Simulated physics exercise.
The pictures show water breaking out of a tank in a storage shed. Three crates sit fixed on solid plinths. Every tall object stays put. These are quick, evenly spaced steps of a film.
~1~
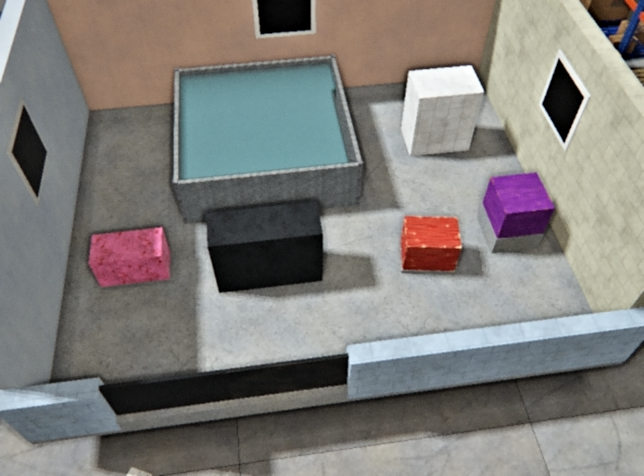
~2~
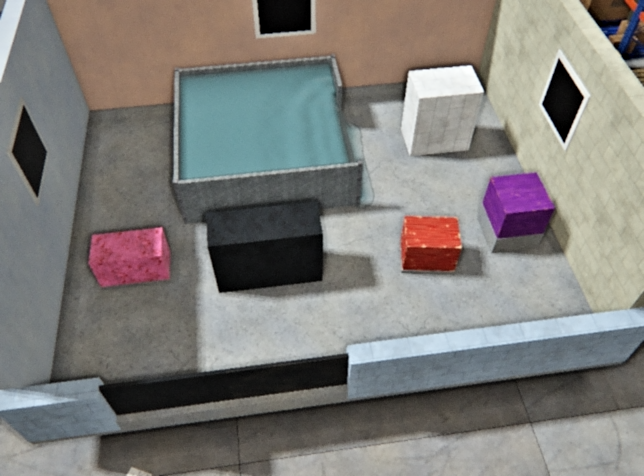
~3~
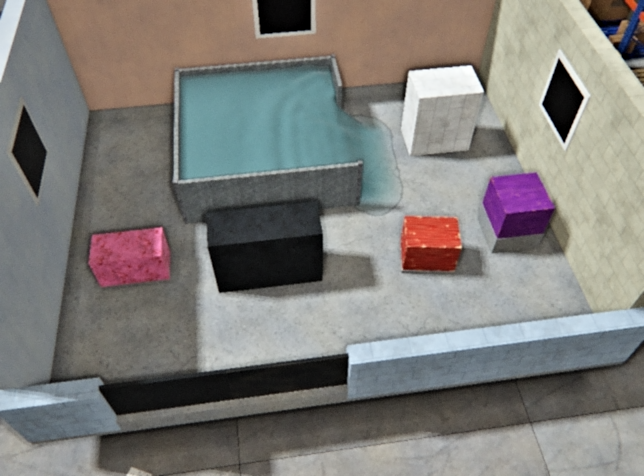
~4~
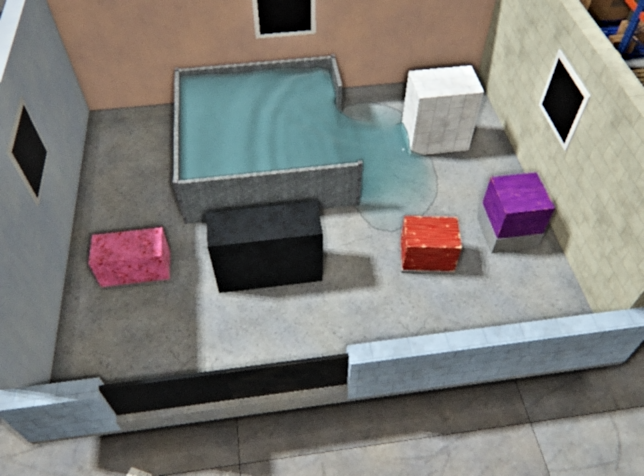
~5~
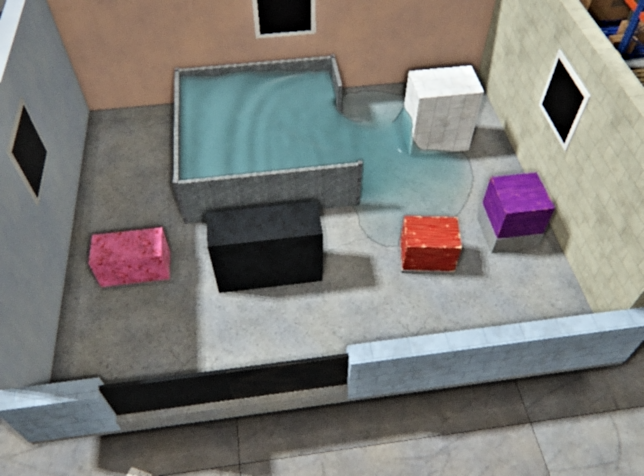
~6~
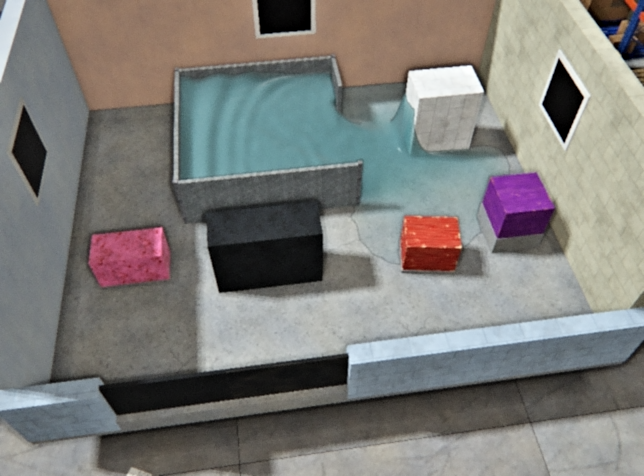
A roofless storage shed with a concrete floor is seen from high above its low front wall, the view staying still. A grey-walled tank of teal water stands at the back left, with pink and black boxes before it, a white block at the back right, and red and purple boxes below. Water breaks through the tank's right side, spreads rightward across the floor, and reaches the white, red and purple boxes.
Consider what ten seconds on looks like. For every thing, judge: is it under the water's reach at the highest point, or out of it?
The red crate is touched by water; the pink crate is touched by water; the purple crate is touched by water.
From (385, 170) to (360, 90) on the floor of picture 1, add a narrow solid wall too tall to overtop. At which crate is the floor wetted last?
My answer: The crate marked pink.
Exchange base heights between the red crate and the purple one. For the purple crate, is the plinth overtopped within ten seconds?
The purple one gets flooded.
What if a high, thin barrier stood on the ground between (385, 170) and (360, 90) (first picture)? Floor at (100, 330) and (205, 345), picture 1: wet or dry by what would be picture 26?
Untouched, untouched.
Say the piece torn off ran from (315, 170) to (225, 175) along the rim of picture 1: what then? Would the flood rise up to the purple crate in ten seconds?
Note: Purple crate is never reached.
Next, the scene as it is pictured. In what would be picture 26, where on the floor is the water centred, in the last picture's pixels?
My reading is close to (371, 169).
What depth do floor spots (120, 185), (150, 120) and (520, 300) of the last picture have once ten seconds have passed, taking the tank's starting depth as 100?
Going place by place: 16 %, 12 % and 14 %.
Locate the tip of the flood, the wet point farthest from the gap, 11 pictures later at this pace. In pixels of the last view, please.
Somewhere near (601, 339).
A moment on, water covers 30 % of the floor; the red crate water round its plinth, the pink crate not reached, the purple crate water round its plinth.
Next, water covers 45 % of the floor; the red crate water round its plinth, the pink crate not reached, the purple crate water round its plinth.
Then, water covers 60 % of the floor; the red crate water round its plinth, the pink crate not reached, the purple crate water round its plinth.
Later, water covers 95 % of the floor; the red crate water round its plinth, the pink crate water round its plinth, the purple crate water round its plinth.
In the end, water covers 100 % of the floor; the red crate was topped, the pink crate was topped, the purple crate was topped.
